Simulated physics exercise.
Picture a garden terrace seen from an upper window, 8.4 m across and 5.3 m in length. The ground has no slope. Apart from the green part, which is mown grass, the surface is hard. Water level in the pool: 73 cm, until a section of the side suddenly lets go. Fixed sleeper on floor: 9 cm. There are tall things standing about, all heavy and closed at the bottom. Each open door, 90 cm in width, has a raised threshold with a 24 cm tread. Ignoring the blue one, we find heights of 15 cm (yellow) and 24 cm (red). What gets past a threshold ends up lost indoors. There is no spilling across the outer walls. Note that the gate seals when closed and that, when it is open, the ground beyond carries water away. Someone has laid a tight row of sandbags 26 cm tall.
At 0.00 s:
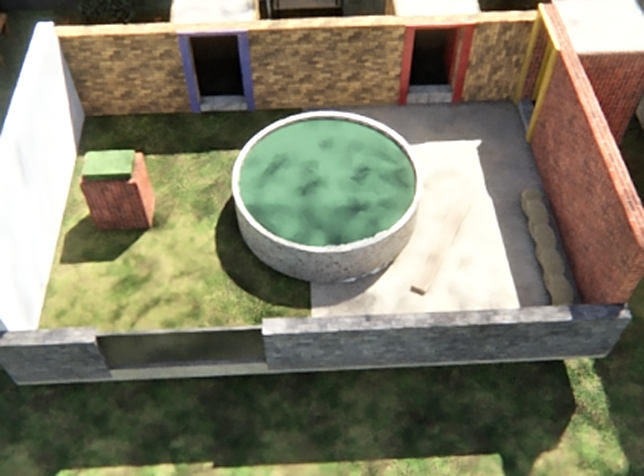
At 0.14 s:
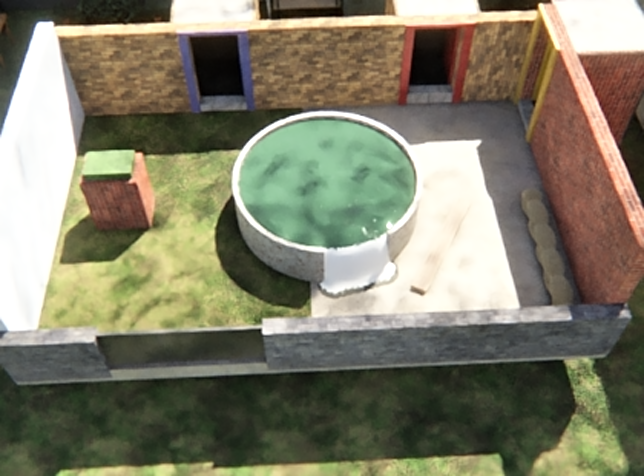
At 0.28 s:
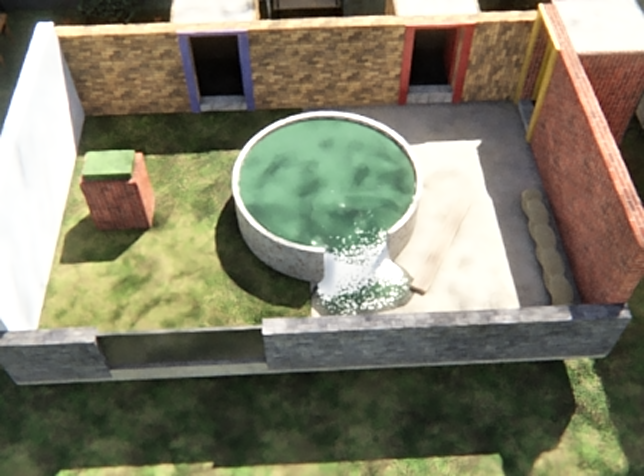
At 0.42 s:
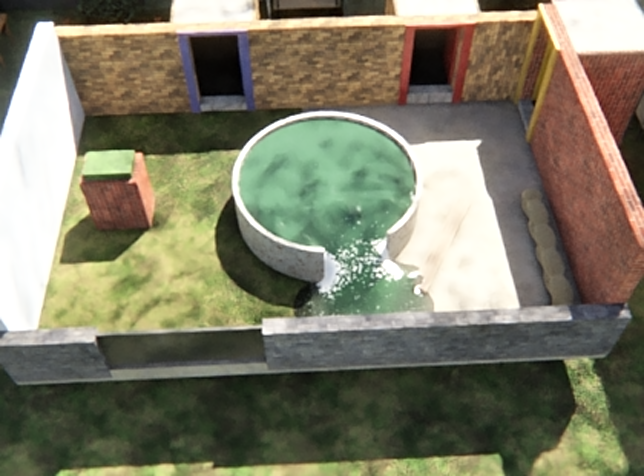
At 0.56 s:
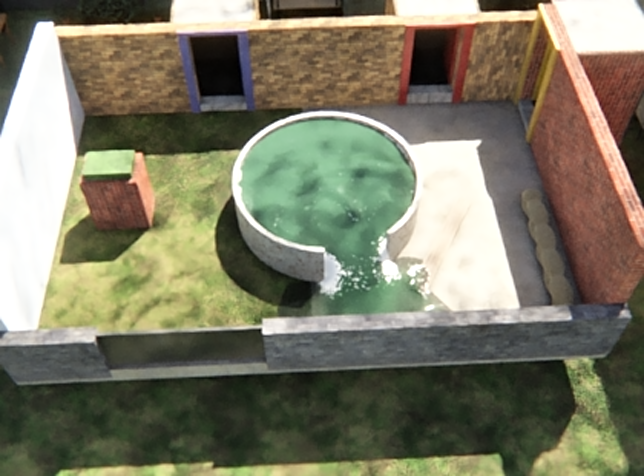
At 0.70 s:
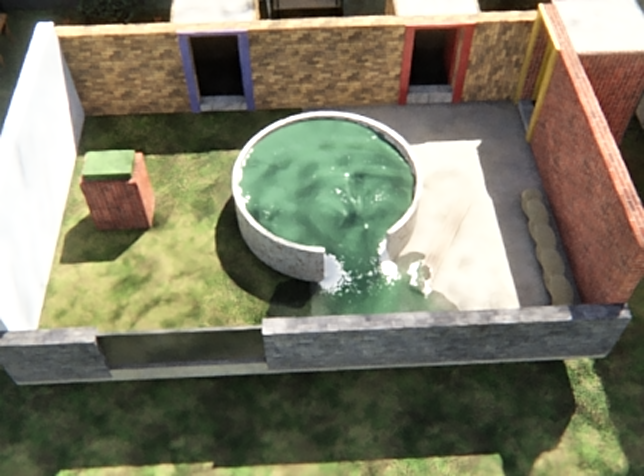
Green water sits still in a round, pale-walled pool, then bursts through a gap in its front right side, first as a white sheet, then as a foaming green stream spreading over the paving towards the low grey front wall. The unmoving high view shows a walled terrace, grass left, pale paving right. Blue and red doorways stand behind, a green-topped brick block left, a red brick wall right.
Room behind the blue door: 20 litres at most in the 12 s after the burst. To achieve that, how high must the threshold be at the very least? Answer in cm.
At least about 6 cm.
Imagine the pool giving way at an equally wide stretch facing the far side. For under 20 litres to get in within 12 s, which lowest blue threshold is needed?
Minimum height: Approx. 10.0 cm.
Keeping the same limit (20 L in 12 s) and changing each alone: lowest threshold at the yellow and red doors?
Some 16 cm for yellow, some 17 cm for red.
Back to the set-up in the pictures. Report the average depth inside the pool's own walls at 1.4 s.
Some 58 cm.
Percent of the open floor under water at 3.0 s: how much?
Wet share: Around 50 %.
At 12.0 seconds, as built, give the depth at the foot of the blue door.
About 11.0 centimetres.
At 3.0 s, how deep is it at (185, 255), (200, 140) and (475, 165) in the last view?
Depths of roughly 5 cm, 0 cm and 4 cm, in that order.
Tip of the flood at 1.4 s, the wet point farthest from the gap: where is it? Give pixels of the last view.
At about (585, 334).
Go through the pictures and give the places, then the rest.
In the first picture, the pool at (327, 179) is whole and still, 73 cm deep; the blue door at (218, 69) is dry.
In the second picture, the gap is at (356, 266), the front 0.3 m out at (391, 279); the back of the pool holds 73 cm.
In the third picture, the front is at (401, 301), 0.8 m from the gap at (356, 267); 0.9 m2 of floor is wet, 73 cm left at the back.
In the fourth picture, water pours out at (356, 268) and has run 1.3 m, to a hidden place; about 9 cm deep outside, 73 cm at the back.
In the fifth picture, the gap is at (356, 267), the front 1.6 m out at a hidden place; the back of the pool holds 73 cm.
In the sixth picture, the gap is at (356, 267), the front 1.9 m out at a hidden place; the back of the pool holds 73 cm; 4.5 m in a straight line remain to the blue door at (218, 69).
After 1.4 s water covers 15 % of the floor, deepest (54 cm) near (371, 343); it has not reached the blue door.
After 3.0 s water covers 50 % of the floor, deepest (46 cm) near (585, 334); it has not reached the blue door.
After 12.0 s water covers 95 % of the floor, deepest (16 cm) near (173, 168); 11 cm at the blue door, 0 litres in over its 16 cm threshold.
At the blue door as built, the water arrived by 6.5 s and peaked near 11 cm at 12.0 s.
Run again over the same 12 s with other heights there, 28 litres in over 5 cm, 14 litres over 6.5 cm. The limit of 20 litres is kept from about 6 cm up.
